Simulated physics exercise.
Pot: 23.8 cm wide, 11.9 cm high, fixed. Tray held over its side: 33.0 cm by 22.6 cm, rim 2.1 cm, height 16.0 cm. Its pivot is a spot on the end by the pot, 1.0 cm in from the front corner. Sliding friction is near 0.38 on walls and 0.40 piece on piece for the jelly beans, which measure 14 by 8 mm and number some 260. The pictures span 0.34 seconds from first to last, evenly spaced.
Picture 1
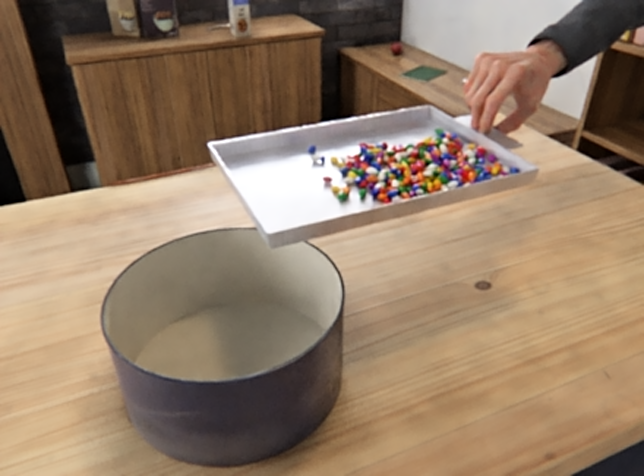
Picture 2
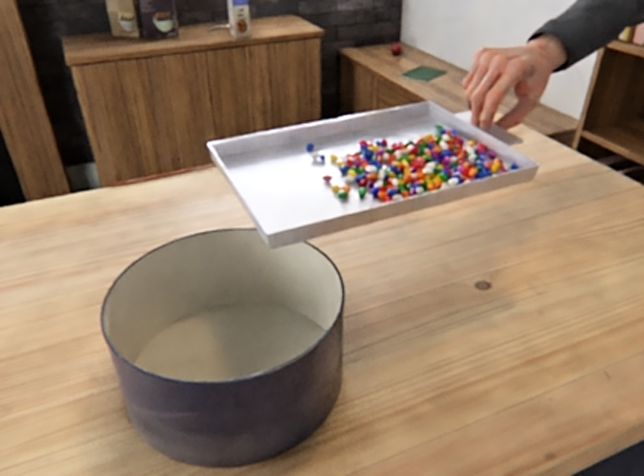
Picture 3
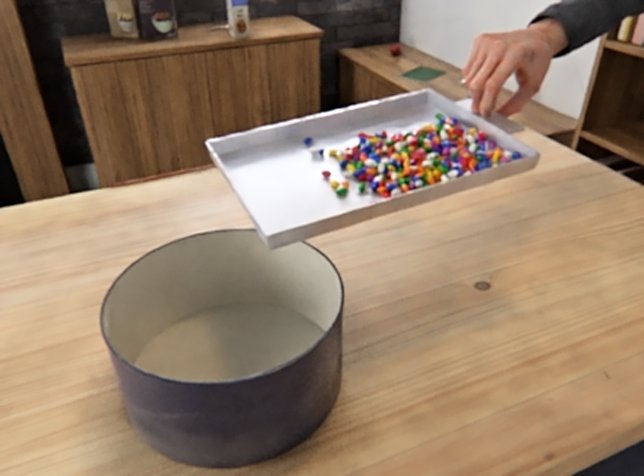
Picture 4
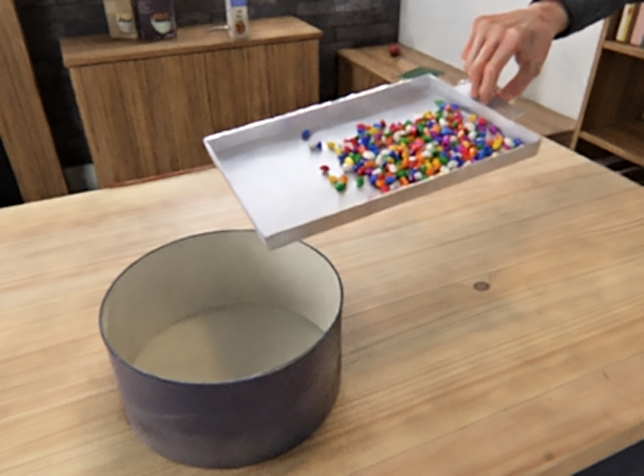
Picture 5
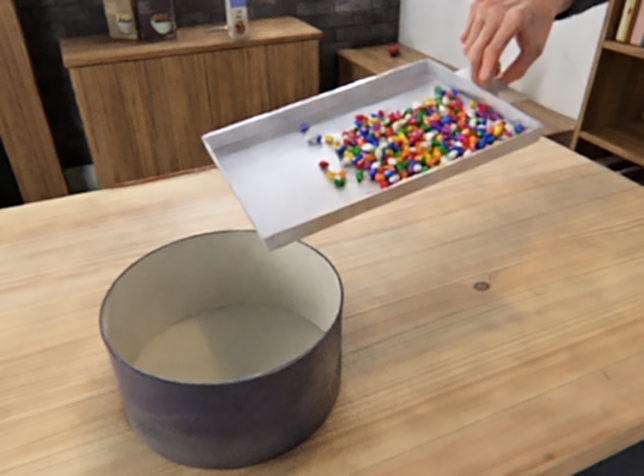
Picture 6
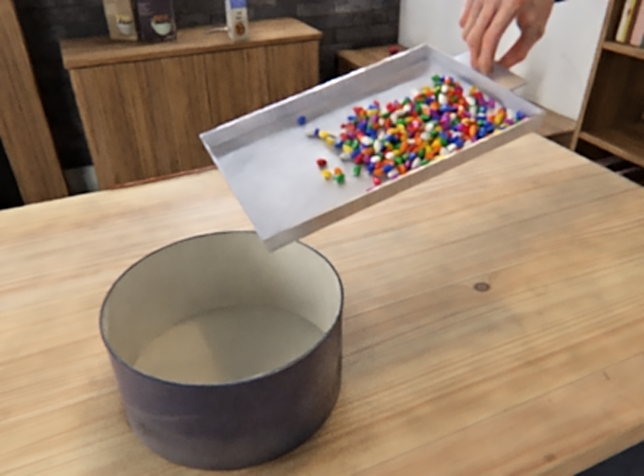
A hand slowly raising the right end of a white tray of colourful small pieces, its left end beside a dark round pot.
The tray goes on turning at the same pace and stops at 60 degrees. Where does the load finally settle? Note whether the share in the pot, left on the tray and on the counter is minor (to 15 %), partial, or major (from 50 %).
Noted: Pot partial; tray major; counter minor.
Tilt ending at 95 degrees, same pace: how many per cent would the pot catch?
Estimate: Roughly 95 percent.
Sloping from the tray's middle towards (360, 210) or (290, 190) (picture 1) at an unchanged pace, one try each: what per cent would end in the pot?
That would be close to 20 per cent, then close to 30 per cent.
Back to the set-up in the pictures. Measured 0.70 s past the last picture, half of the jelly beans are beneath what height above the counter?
The halfway mark sits at about 20 cm.
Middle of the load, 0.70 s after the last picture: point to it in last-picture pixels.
My estimate is roughly (263, 191).
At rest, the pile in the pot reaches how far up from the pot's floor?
Some 1.0 cm above the floor.
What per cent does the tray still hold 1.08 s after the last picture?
Of the load, some 65 percent.
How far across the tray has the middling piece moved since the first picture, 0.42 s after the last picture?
Displacement on the tray: Roughly 7 cm.
Then, 0.42 s after the last picture, tilt 36 degrees; the tray holds 100 %, the pot 0 %.
Then, 0.70 s after the last picture, tilt 51 degrees; the tray holds 95 %, the pot 0 %.
Then, 1.08 s after the last picture, tilt 60 degrees; the tray holds 65 %, the pot 35 %.
In the end, pot 40 %, tray 60 %, counter 0 %.
